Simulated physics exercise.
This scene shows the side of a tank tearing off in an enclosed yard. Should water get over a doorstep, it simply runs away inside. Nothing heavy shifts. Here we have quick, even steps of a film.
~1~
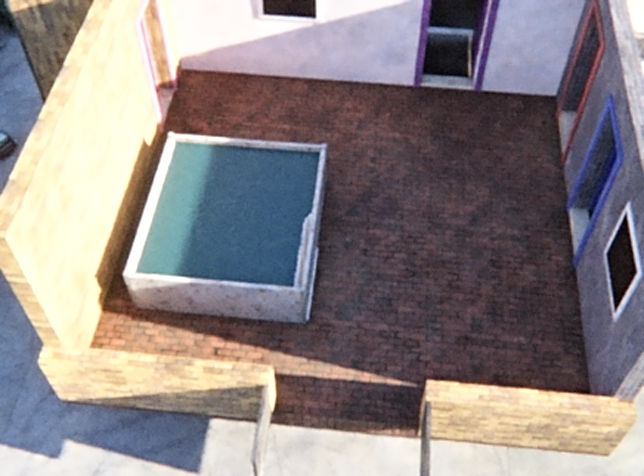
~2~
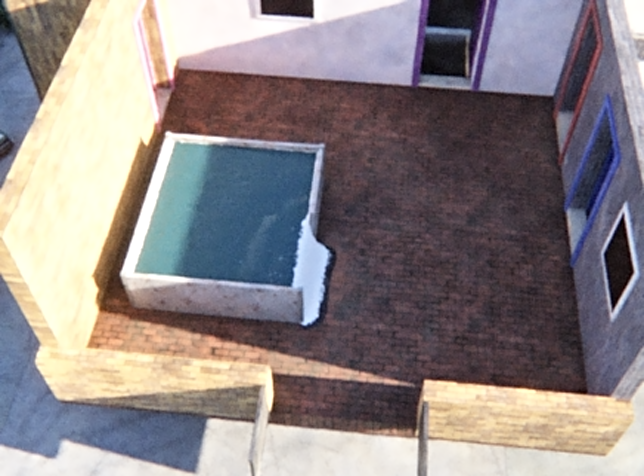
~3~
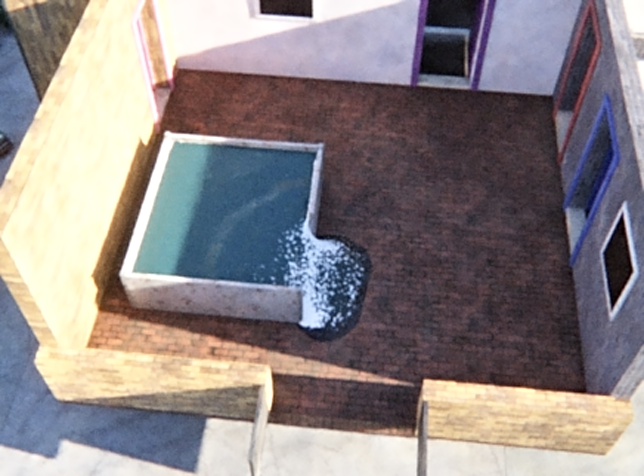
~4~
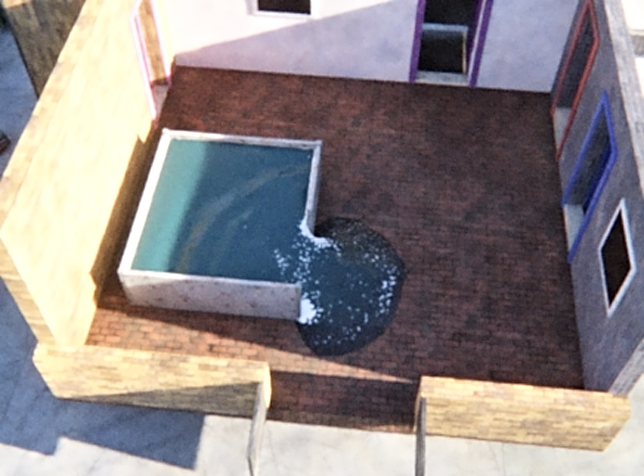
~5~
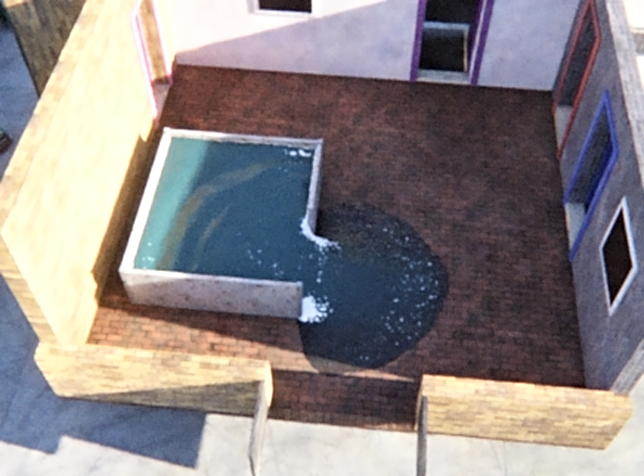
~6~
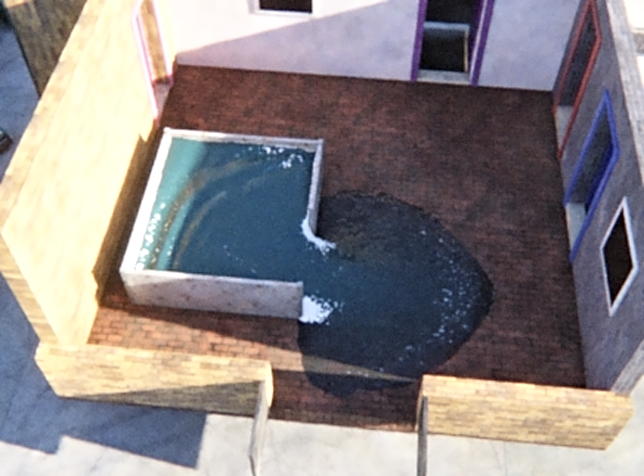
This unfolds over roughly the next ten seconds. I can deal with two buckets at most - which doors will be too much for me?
Here is how it goes: The purple door will be too much; the red door will be manageable; the blue door will be too much; the pink door will be too much.
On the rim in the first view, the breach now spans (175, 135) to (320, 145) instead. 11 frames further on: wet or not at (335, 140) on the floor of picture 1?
Submerged.
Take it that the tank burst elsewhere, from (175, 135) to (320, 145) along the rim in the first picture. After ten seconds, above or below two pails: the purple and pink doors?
Purple door: Above the limit; pink door: Above the limit.
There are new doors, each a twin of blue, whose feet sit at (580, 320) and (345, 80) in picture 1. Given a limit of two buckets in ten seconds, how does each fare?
Going in the given order, they come out over the limit and within bounds.
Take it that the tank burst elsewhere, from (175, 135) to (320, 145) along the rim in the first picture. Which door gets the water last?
I'd pick the blue one.
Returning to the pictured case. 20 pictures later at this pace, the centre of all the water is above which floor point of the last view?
Close to (366, 259), I reckon.
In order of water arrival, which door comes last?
I'd go with the door marked pink.
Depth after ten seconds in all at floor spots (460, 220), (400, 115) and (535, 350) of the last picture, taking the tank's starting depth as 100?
The depth comes out near 10, 14 and 16 per cent.
A moment on, water covers 35 % of the floor; the purple door not reached, the red door not reached, the blue door wet at the sill, nothing in, the pink door not reached.
Next, water covers 40 % of the floor; the purple door not reached, the red door not reached, the blue door under two buckets in, the pink door not reached.
Then, water covers 45 % of the floor; the purple door not reached, the red door wet at the sill, nothing in, the blue door over two buckets in, the pink door not reached.
Later, water covers 65 % of the floor; the purple door over two buckets in, the red door wet at the sill, nothing in, the blue door far over two buckets in, the pink door not reached.
In the end, water covers 90 % of the floor; the purple door far over two buckets in, the red door wet at the sill, nothing in, the blue door far over two buckets in, the pink door over two buckets in.
